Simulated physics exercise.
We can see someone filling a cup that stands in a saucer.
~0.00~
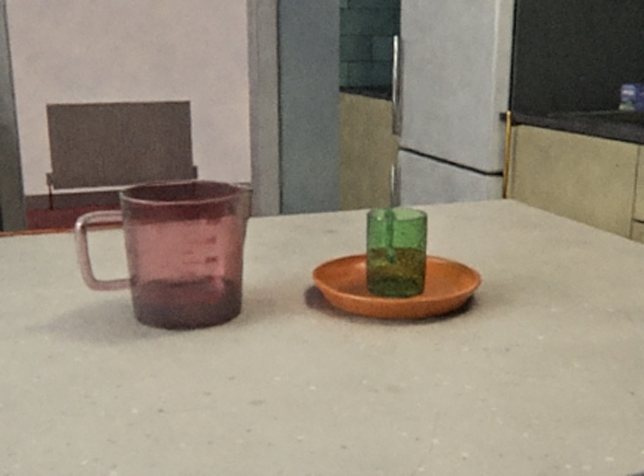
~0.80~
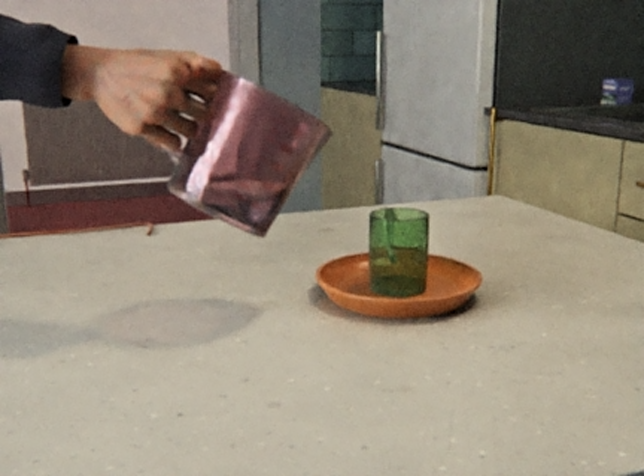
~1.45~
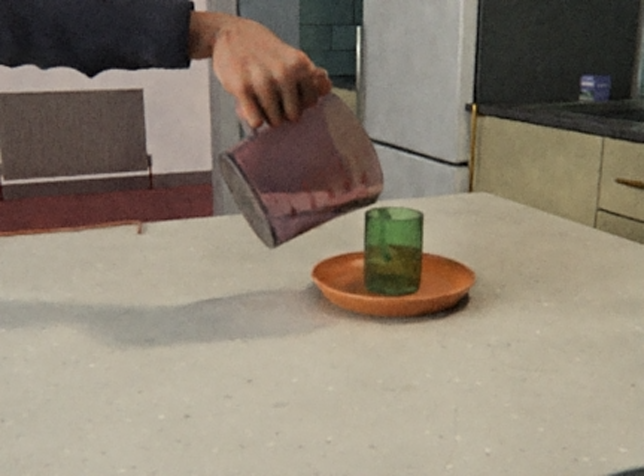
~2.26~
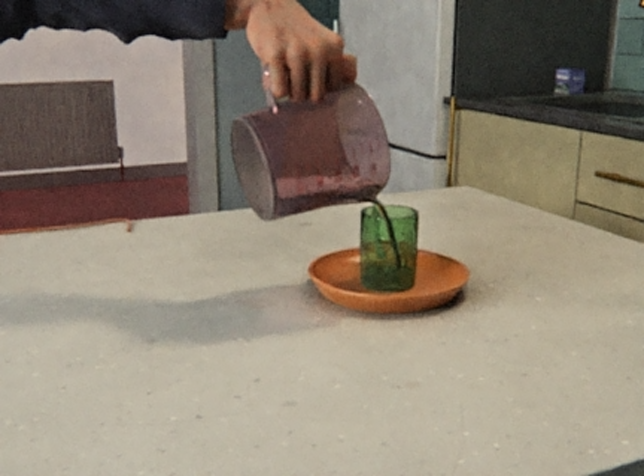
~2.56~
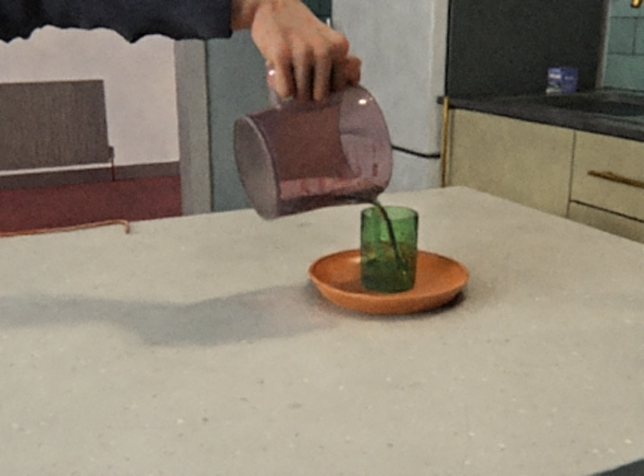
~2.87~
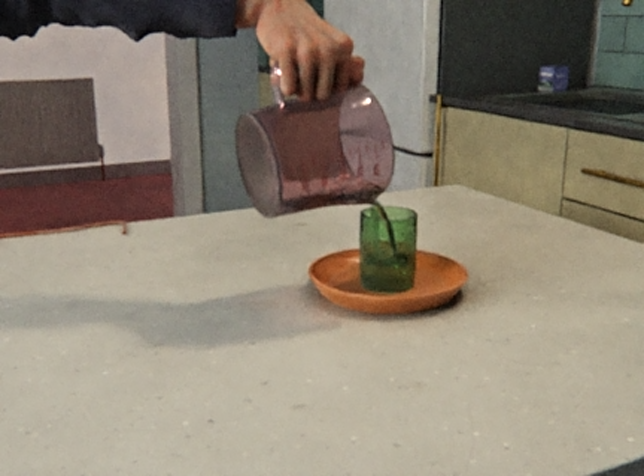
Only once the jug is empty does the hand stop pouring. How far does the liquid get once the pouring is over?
It stays held in the cup.
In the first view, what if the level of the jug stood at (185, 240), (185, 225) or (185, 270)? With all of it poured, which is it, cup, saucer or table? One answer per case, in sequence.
In turn: Floods the top, floods the top, into the saucer.
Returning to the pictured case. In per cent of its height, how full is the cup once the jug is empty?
It reaches around 70 percent, I'd say.
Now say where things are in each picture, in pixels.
At the start; jug (186, 249) nearly empty; cup (396, 249) empty; saucer (431, 305) dry, in the first frame.
A hand has the jug; jug (247, 153) tipped 30° with all of its load; cup (399, 249) empty, in the second frame.
The jug is tipped; jug (301, 171) tipped 65° with all of its load; cup (393, 248) empty, in the third frame.
The stream is running; jug (311, 153) tipped 80° with nearly all of its load; cup nearly empty, surface at (388, 270), in the fourth frame.
The stream is running; jug (312, 153) tipped 80° with about three quarters of its load; cup (389, 246) about a quarter full, in the fifth frame.
The stream is running; jug (314, 152) tipped 80° with about two thirds of its load; cup about a quarter full, surface at (388, 260); saucer (430, 299) dry, in the sixth frame.
Around 3.7 s, the cup is about half full; the saucer is dry.
Around 4.4 s, the cup is about two thirds full; the saucer is dry.
Around 5.7 s, the cup is about three quarters full; the saucer is dry.
